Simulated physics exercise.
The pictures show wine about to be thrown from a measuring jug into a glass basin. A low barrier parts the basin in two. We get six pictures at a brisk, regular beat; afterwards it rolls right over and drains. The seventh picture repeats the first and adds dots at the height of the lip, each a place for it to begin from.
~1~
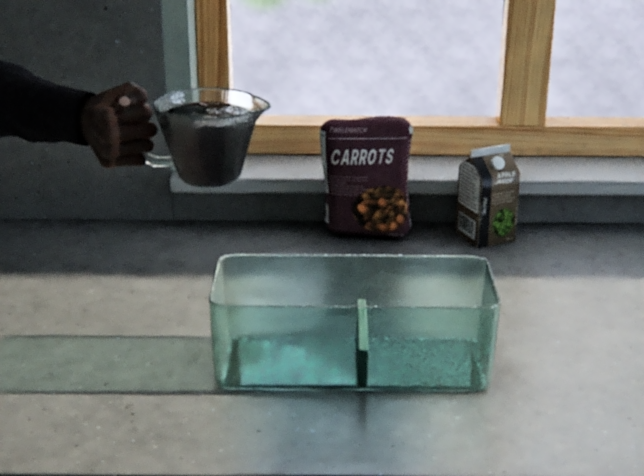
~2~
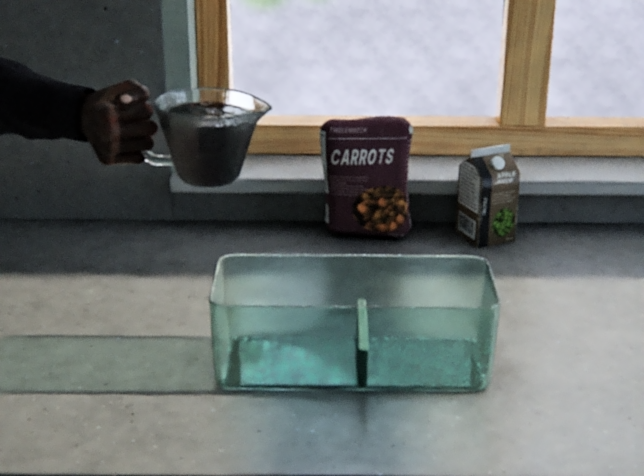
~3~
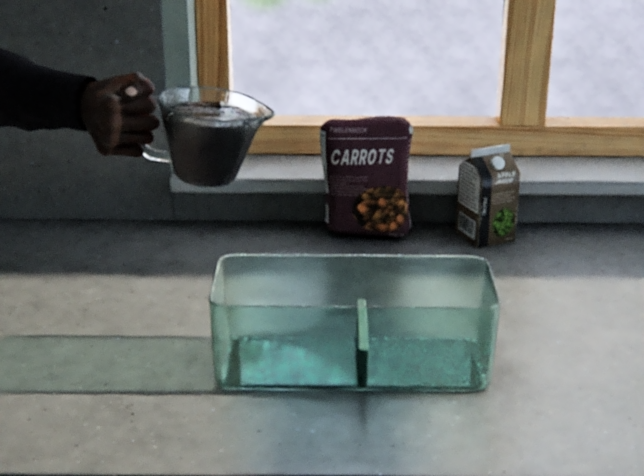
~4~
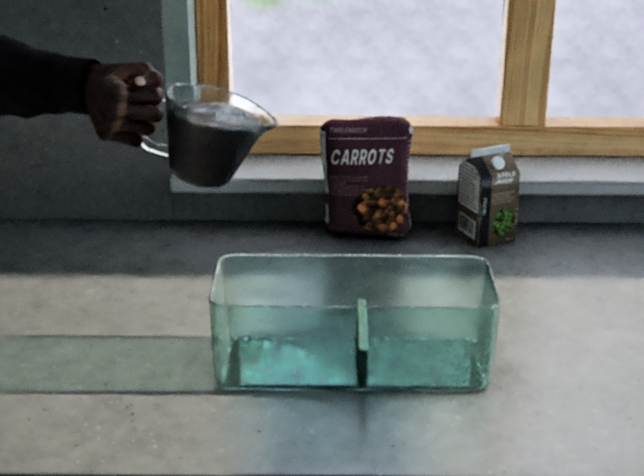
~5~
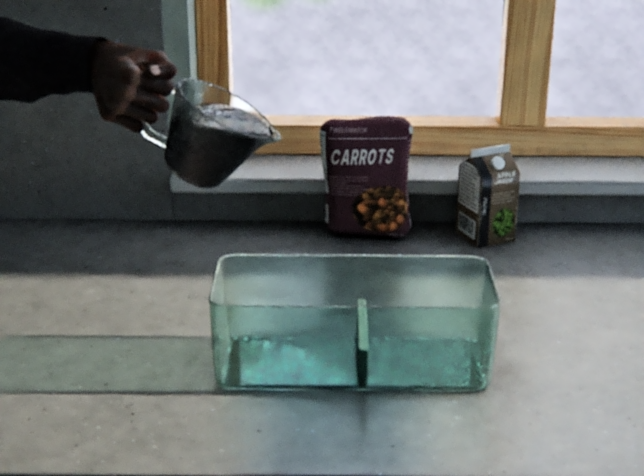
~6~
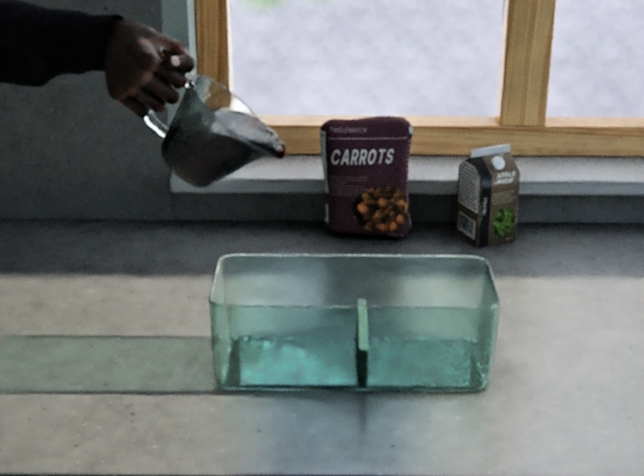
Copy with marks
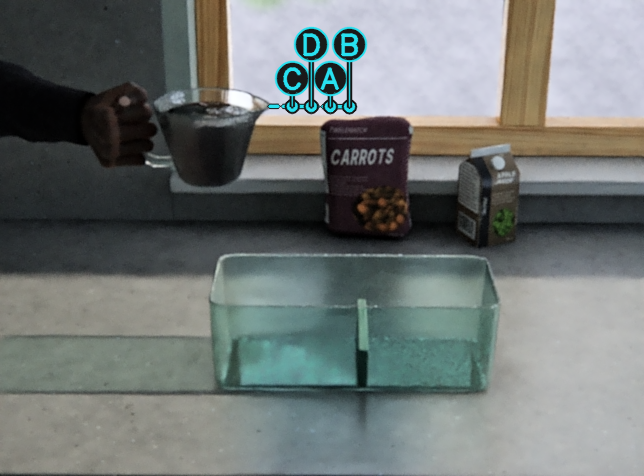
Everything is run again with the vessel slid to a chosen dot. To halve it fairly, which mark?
Spot A does it best.
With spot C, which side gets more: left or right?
More ends on the left.
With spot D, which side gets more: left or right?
The left side.
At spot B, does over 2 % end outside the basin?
Yes.
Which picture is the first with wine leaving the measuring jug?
Picture 6.
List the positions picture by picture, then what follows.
Upright, lip at (270, 106); basin from (216, 384) to (491, 387); top of the wall at (362, 323); nothing has left yet, in the first picture.
Upright, lip at (271, 108); nothing has left yet, in the second picture.
Tipped about 8°, lip at (274, 114); nothing has left yet, in the third picture.
Tipped about 17°, lip at (278, 124); nothing has left yet, in the fourth picture.
Tipped about 28°, lip at (280, 138); nothing has left yet, in the fifth picture.
Tipped about 42°, lip at (278, 154); wine is over the lip, down to (278, 154), in the sixth picture.
In cyan, A at (330, 106); B at (349, 106); C at (292, 106); D at (311, 106).
Choosing A, about 51 % ends left of the wall and 44 % right of it; 5 % is lost outside.
Choosing B, about 35 % ends left of the wall and 58 % right of it; 6 % is lost outside.
Choosing C, about 82 % ends left of the wall and 9 % right of it; 9 % is lost outside.
Choosing D, about 71 % ends left of the wall and 25 % right of it; 4 % is lost outside.
